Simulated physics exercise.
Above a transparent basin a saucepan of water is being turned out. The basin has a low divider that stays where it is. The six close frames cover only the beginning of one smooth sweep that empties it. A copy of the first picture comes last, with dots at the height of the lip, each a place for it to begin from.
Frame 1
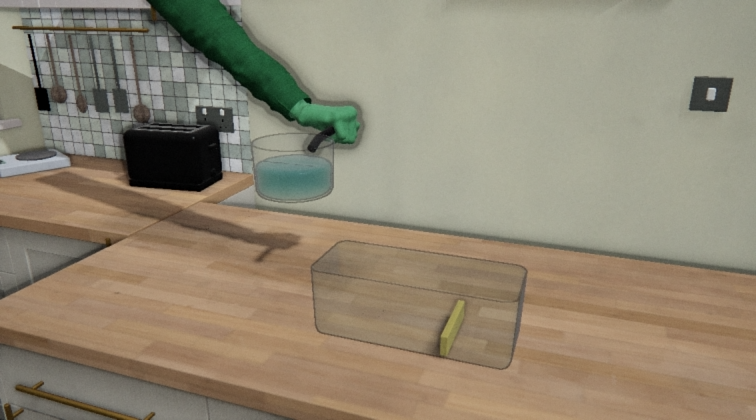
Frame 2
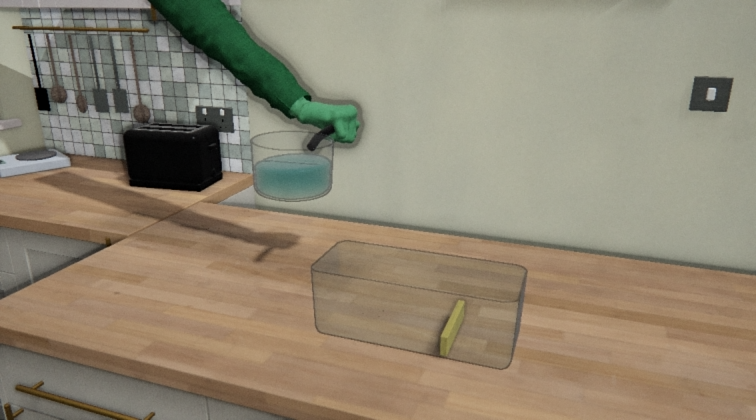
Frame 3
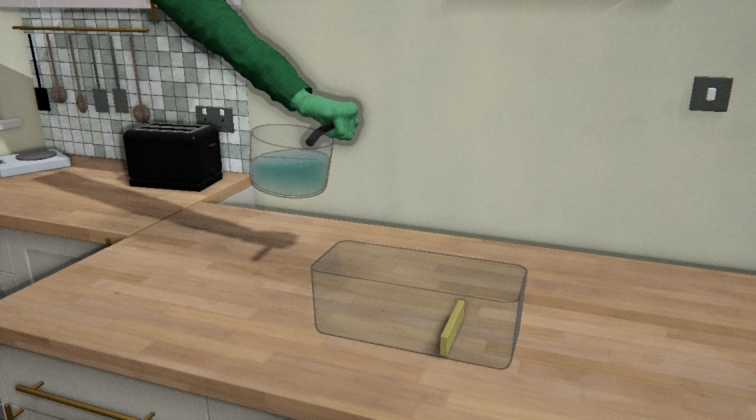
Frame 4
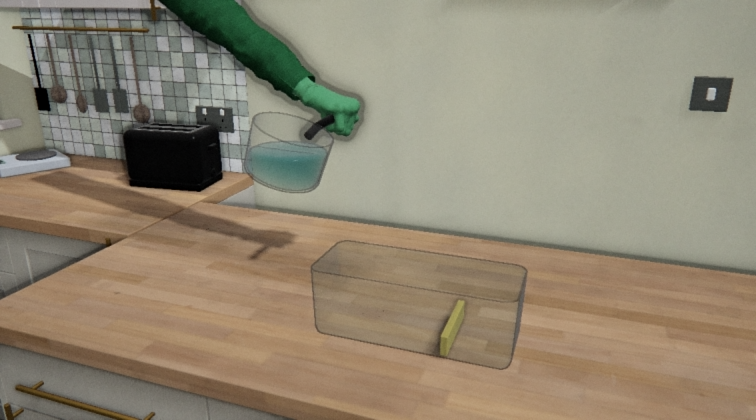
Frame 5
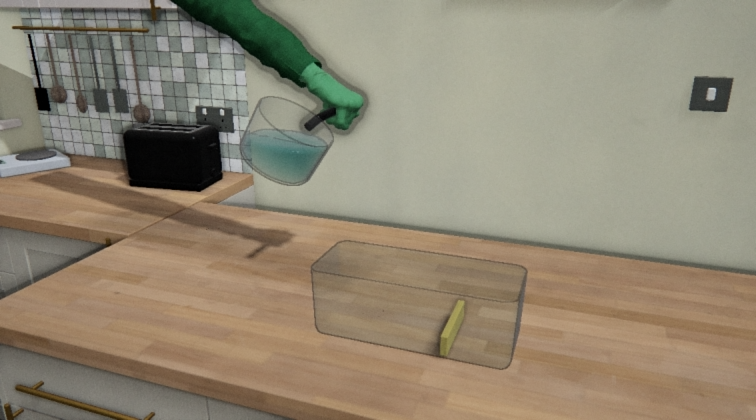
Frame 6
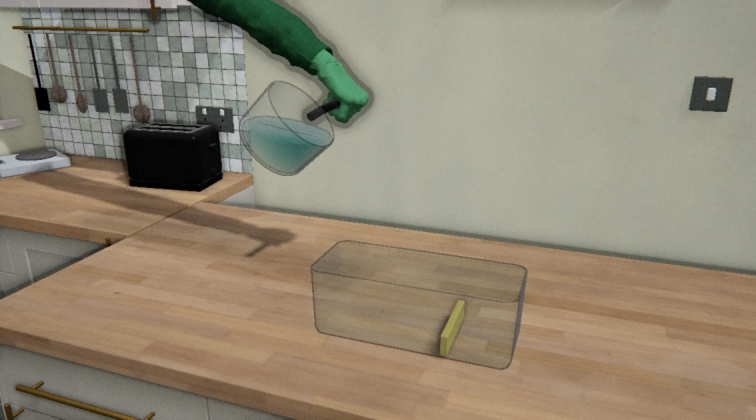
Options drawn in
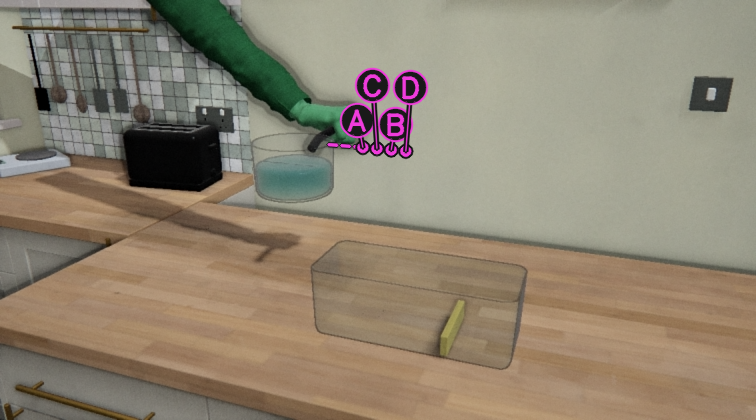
On a wooden kitchen counter sits a clear rectangular basin with a small yellow upright piece inside; above it, a green-sleeved, green-gloved arm holds a transparent pan of bluish water and gradually tilts it, the water shifting inside.
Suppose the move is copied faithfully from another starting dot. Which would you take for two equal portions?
Go for C.
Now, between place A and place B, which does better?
Here it is place B.
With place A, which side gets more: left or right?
The left side.
On the marked copy, A at (362, 147); B at (391, 150); C at (376, 148); D at (405, 151).
With A, about 83 % ends left of the wall and 12 % right of it; 4 % is lost outside.
With B, about 27 % ends left of the wall and 70 % right of it.
With C, about 55 % ends left of the wall and 43 % right of it; 3 % is lost outside.
With D, about 28 % ends left of the wall and 69 % right of it; 3 % is lost outside.
